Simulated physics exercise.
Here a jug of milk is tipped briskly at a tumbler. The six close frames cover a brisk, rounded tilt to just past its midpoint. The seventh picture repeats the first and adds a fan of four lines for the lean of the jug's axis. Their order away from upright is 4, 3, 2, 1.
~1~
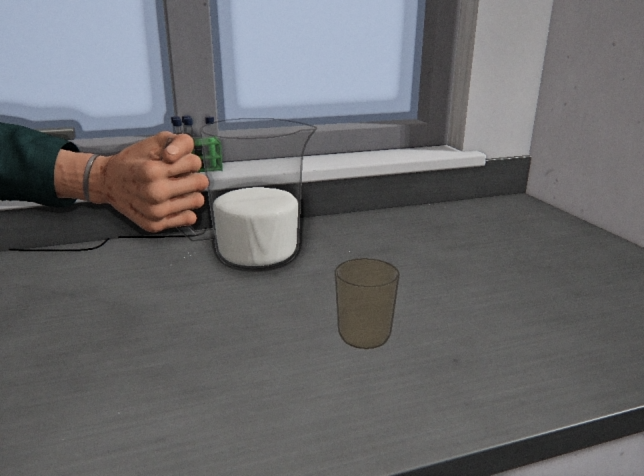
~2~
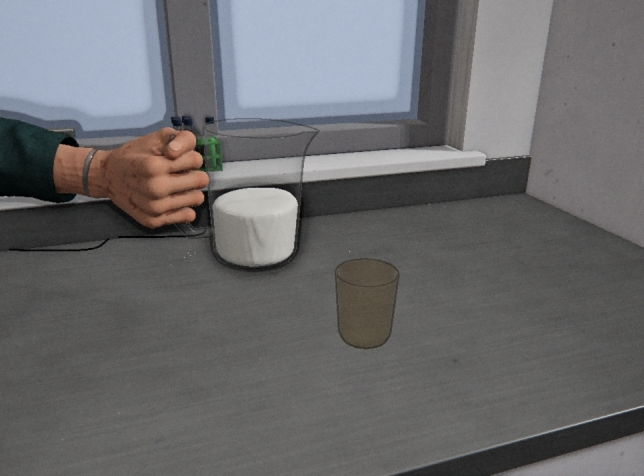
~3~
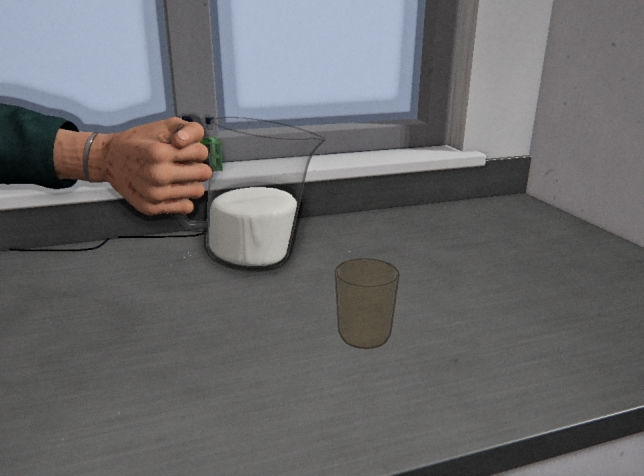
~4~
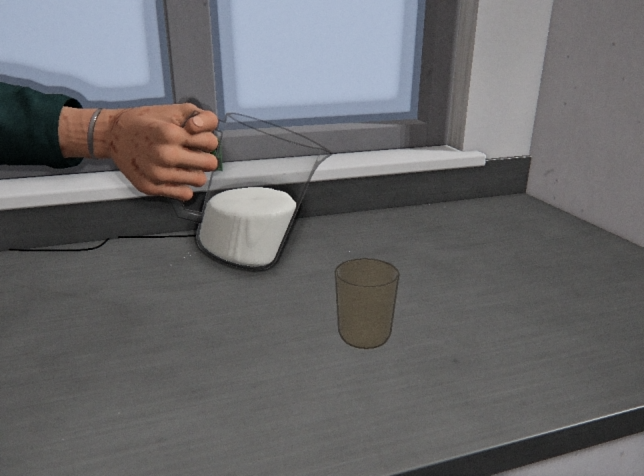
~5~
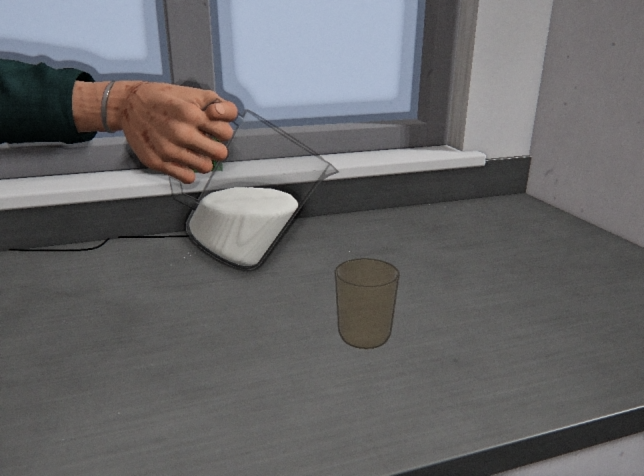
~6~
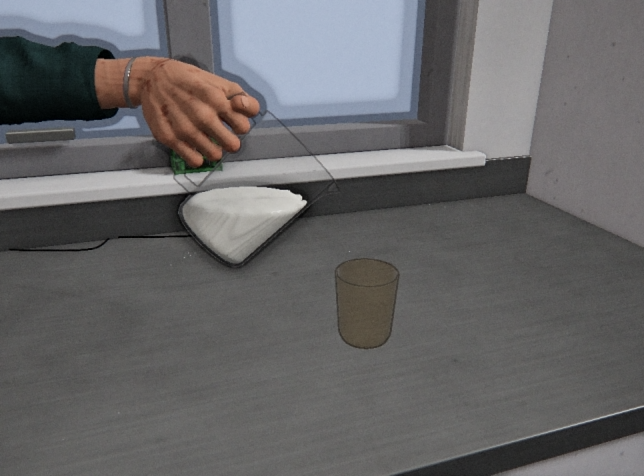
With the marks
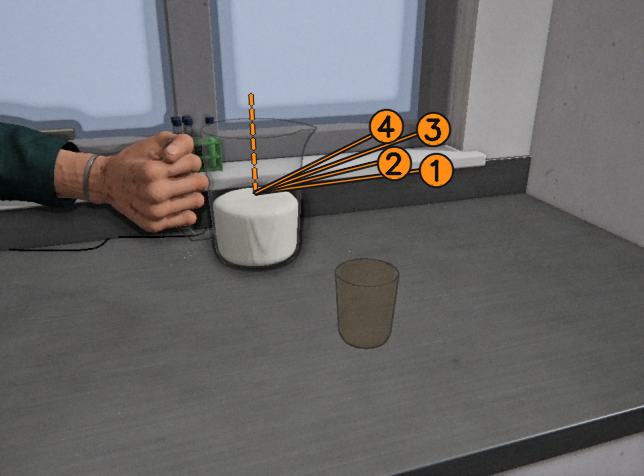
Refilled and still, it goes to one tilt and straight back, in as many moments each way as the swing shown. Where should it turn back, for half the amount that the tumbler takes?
The answer is line 3.
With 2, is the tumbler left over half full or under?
Over.
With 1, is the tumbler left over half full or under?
Over.
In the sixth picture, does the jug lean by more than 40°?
Yes.
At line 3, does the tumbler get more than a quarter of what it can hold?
Yes.
In orange, 1 at (419, 170); 2 at (377, 162); 3 at (417, 133); 4 at (371, 135).
With 1, the tumbler ends with about 85 % of what it can hold; 5 % of the milk is spilt.
With 2, the tumbler ends with about 69 % of what it can hold.
With 3, the tumbler ends with about 48 % of what it can hold.
With 4, the tumbler ends with about 27 % of what it can hold.
